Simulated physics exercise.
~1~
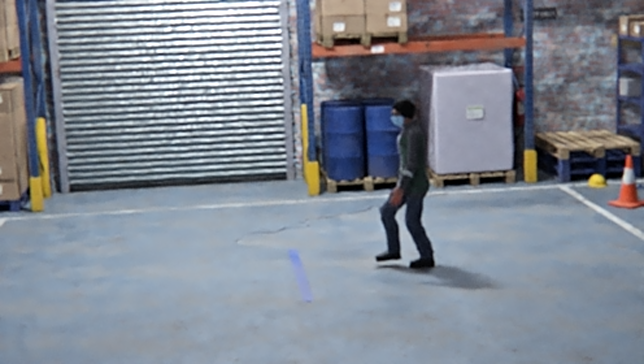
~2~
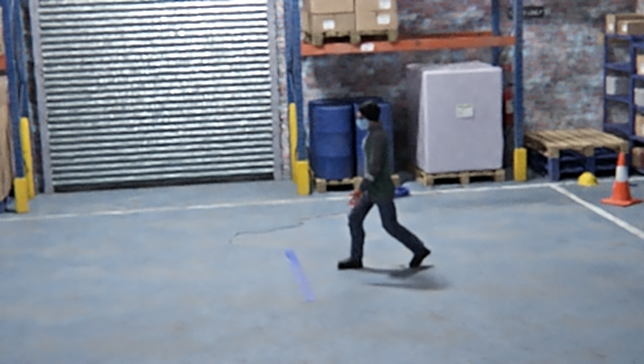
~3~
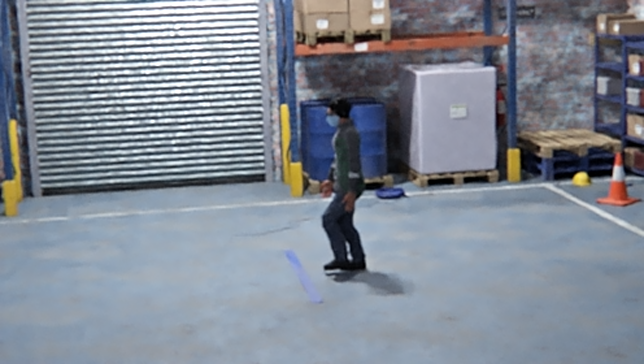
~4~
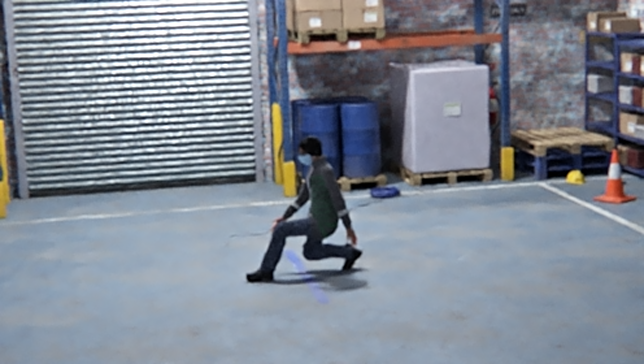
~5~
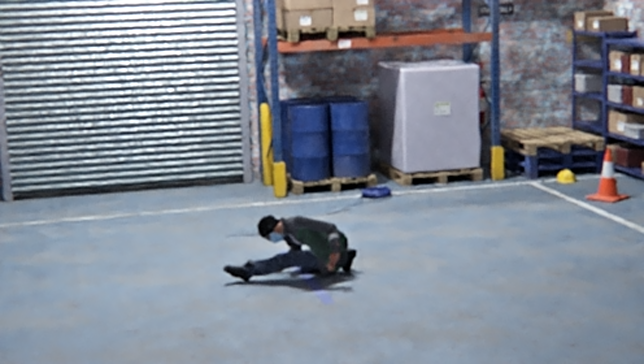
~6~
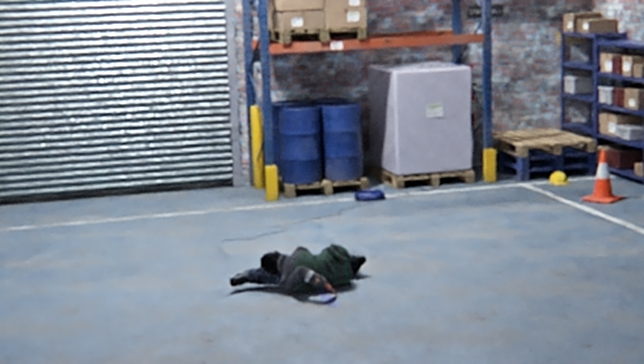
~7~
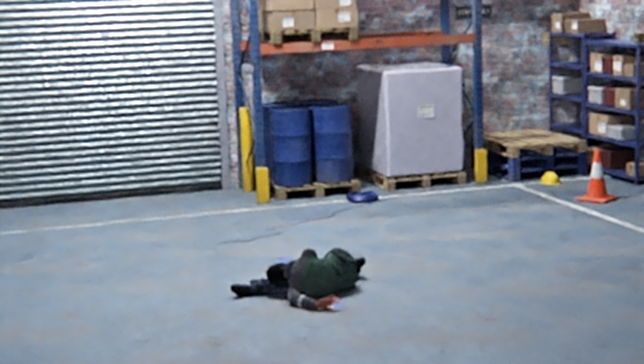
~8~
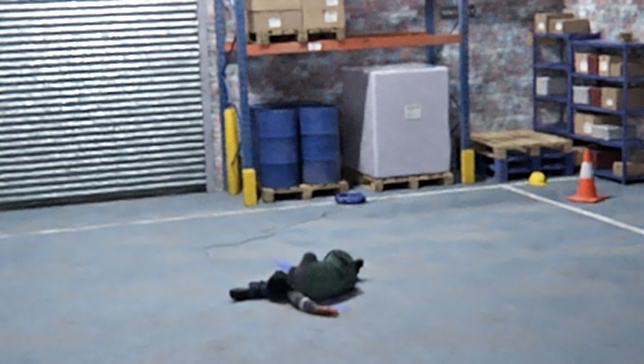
In this clip, a masked person in dark clothing walks left across a warehouse floor toward a strip of blue tape, sinks into a low split-legged crouch, folds forward and ends lying curled on the floor, head and chest past the tape, hips short of it.
